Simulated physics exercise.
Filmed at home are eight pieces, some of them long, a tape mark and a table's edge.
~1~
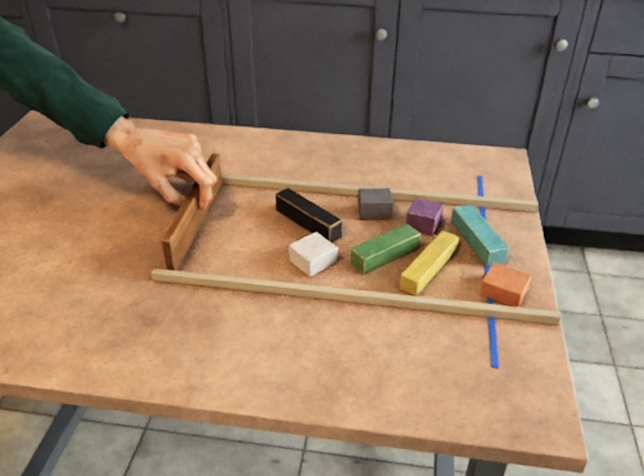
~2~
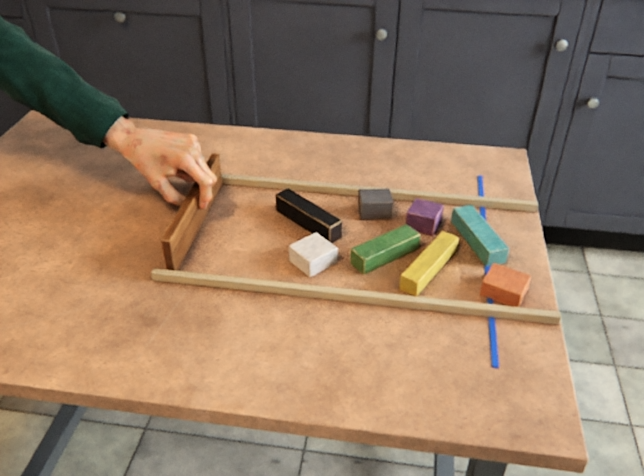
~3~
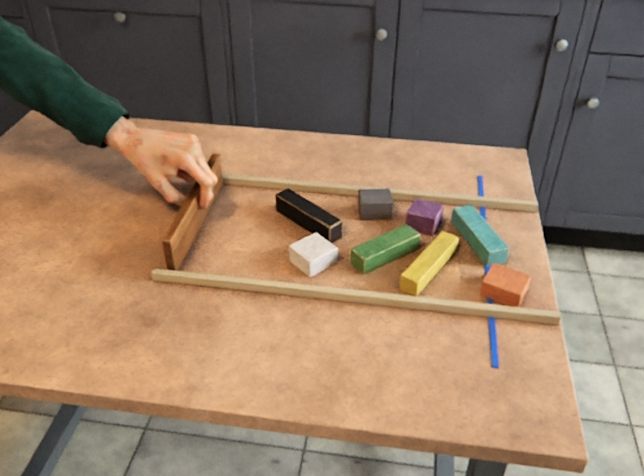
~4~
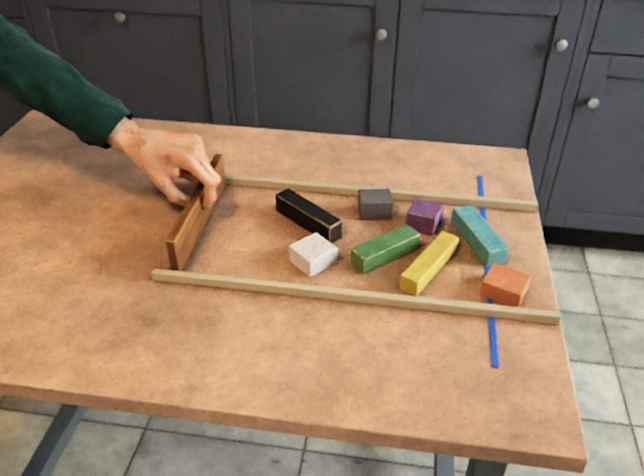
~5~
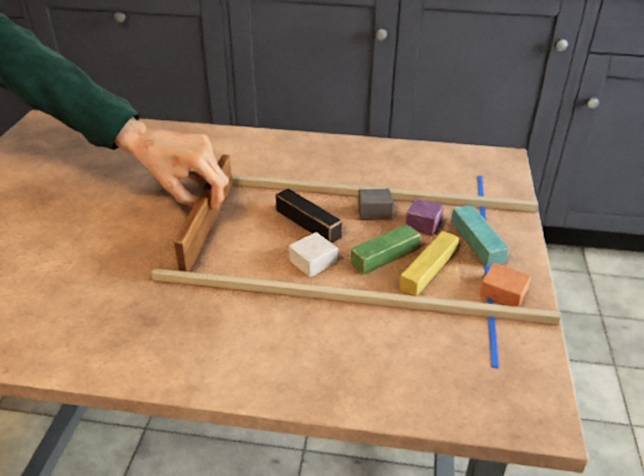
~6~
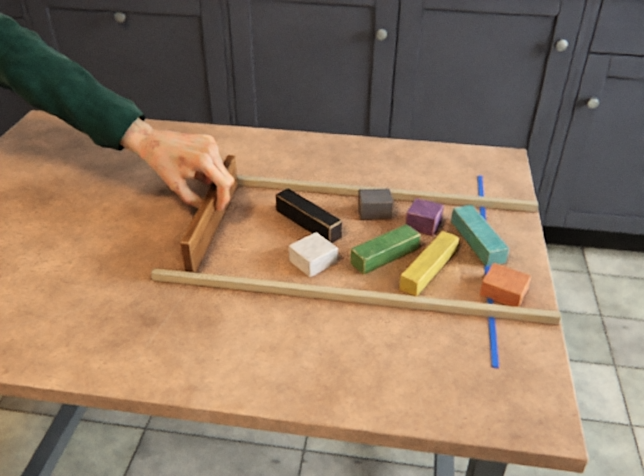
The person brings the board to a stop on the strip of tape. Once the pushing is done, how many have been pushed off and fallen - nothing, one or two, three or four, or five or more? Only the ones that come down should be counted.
The number gone is middling: Three or four.
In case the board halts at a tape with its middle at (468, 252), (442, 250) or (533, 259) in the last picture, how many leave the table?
Floor tally per try: 2 / 0 / 8.
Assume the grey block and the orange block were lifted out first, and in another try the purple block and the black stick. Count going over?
Counts - first: 2, second: 3.
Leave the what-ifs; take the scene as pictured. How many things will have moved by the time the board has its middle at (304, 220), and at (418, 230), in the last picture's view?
Answer - first 2, then 8.
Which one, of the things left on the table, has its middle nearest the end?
Green bar.
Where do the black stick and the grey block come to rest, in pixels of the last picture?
Near (515, 239) and (516, 212).
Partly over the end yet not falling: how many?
It would come to 2.
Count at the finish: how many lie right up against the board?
The count comes out at 2.
Soon after, none off yet; orange block at rest near (506, 285); turquoise bar at rest near (479, 234); yellow bar at rest near (430, 262).
In the end, the number that fall off is three or four; gone, yellow bar, turquoise bar and orange block.
